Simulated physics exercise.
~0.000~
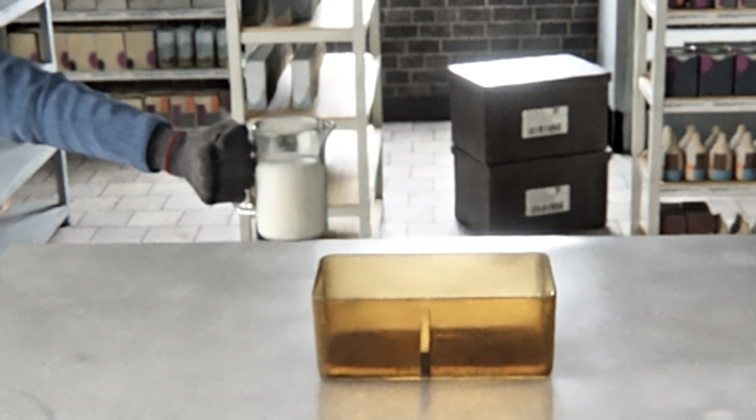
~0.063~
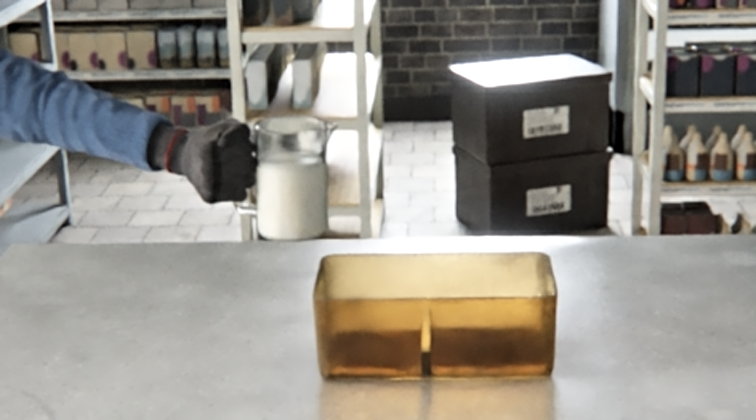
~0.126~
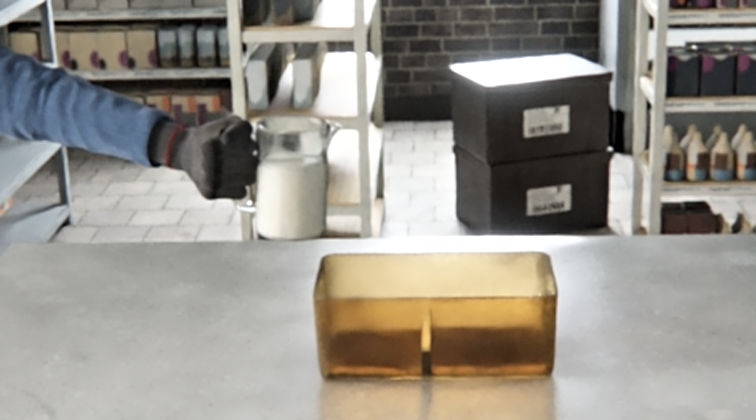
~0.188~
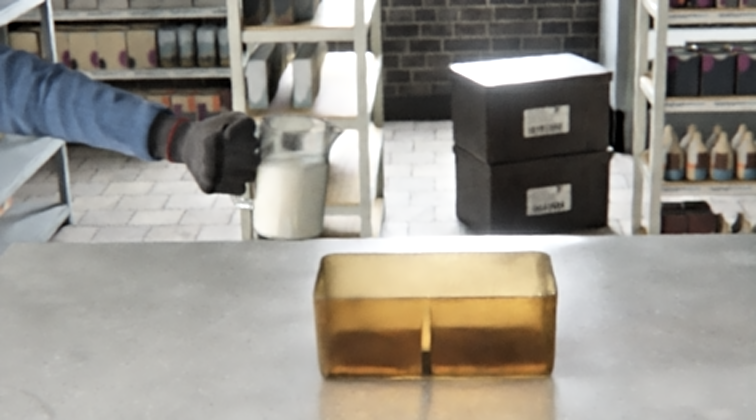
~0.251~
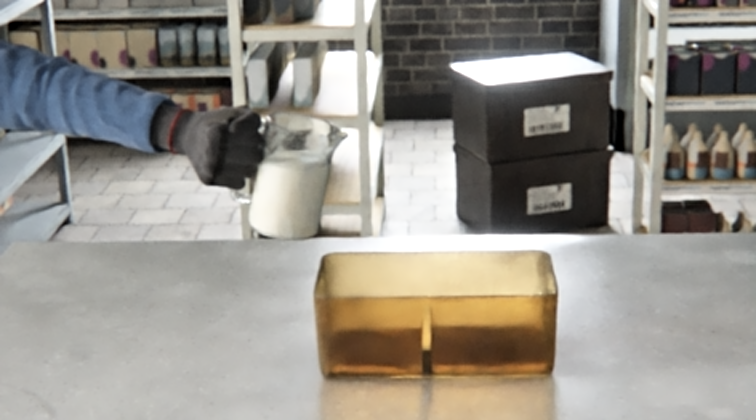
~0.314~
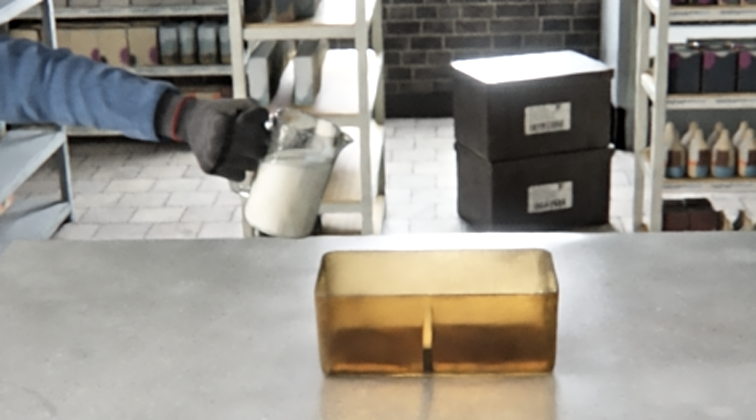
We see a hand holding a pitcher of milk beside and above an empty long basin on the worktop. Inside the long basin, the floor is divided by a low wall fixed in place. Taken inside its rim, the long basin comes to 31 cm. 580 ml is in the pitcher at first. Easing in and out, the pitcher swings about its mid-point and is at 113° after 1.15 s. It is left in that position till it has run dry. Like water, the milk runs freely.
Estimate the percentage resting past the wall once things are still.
I would say roughly 6 percent.
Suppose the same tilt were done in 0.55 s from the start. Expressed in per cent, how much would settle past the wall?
Result under that change: Approx. 10 %.
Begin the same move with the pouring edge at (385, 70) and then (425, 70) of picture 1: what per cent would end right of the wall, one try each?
It comes to 85 per cent, and then 80 per cent.
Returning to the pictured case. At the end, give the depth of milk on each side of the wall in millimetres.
Left part about 24 mm deep, right part about 2 mm deep.
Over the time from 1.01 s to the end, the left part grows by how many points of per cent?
Change: Approx. 40 %.
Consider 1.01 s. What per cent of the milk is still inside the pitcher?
Close to 32 percent of the whole amount.
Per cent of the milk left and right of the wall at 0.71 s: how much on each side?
I'd say some 1 on the left and some 0 on the right.
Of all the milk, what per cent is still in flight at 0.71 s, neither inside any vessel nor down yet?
About 8 per cent.
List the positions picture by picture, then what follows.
It leans 0°; its right rim is at (336, 125); the milk meets the walls at (258, 160) and (323, 159); the long basin's rim runs from (317, 277) to (552, 275); the wall's top is at (425, 329), in the first picture.
It leans 1°; its right rim is at (338, 126); the milk meets the walls at (258, 160) and (325, 159), in the second picture.
It leans 3°; its right rim is at (341, 127); the milk meets the walls at (259, 159) and (325, 159), in the third picture.
It leans 7°; its right rim is at (344, 130); the milk meets the walls at (261, 160) and (327, 158), in the fourth picture.
It leans 13°; its right rim is at (349, 135); the milk meets the walls at (261, 160) and (329, 158), in the fifth picture.
It leans 20°; its right rim is at (355, 140); the milk meets the walls at (262, 163) and (332, 157), in the sixth picture.
By 0.71 s the tilt is 78° and 91 per cent is still to pour, 1 is left of the wall and 0 right of it.
By 1.01 s the tilt is 109° and 32 per cent is still to pour, 47 is left of the wall and 0 right of it.
By 1.32 s the tilt is 113° and 1 per cent is still to pour, 86 is left of the wall and 3 right of it.
By 1.65 s the tilt is 113° and 0 per cent is still to pour, 88 is left of the wall and 6 right of it.
At rest 88 per cent lies left of the wall, 6 right of it and 6 outside.
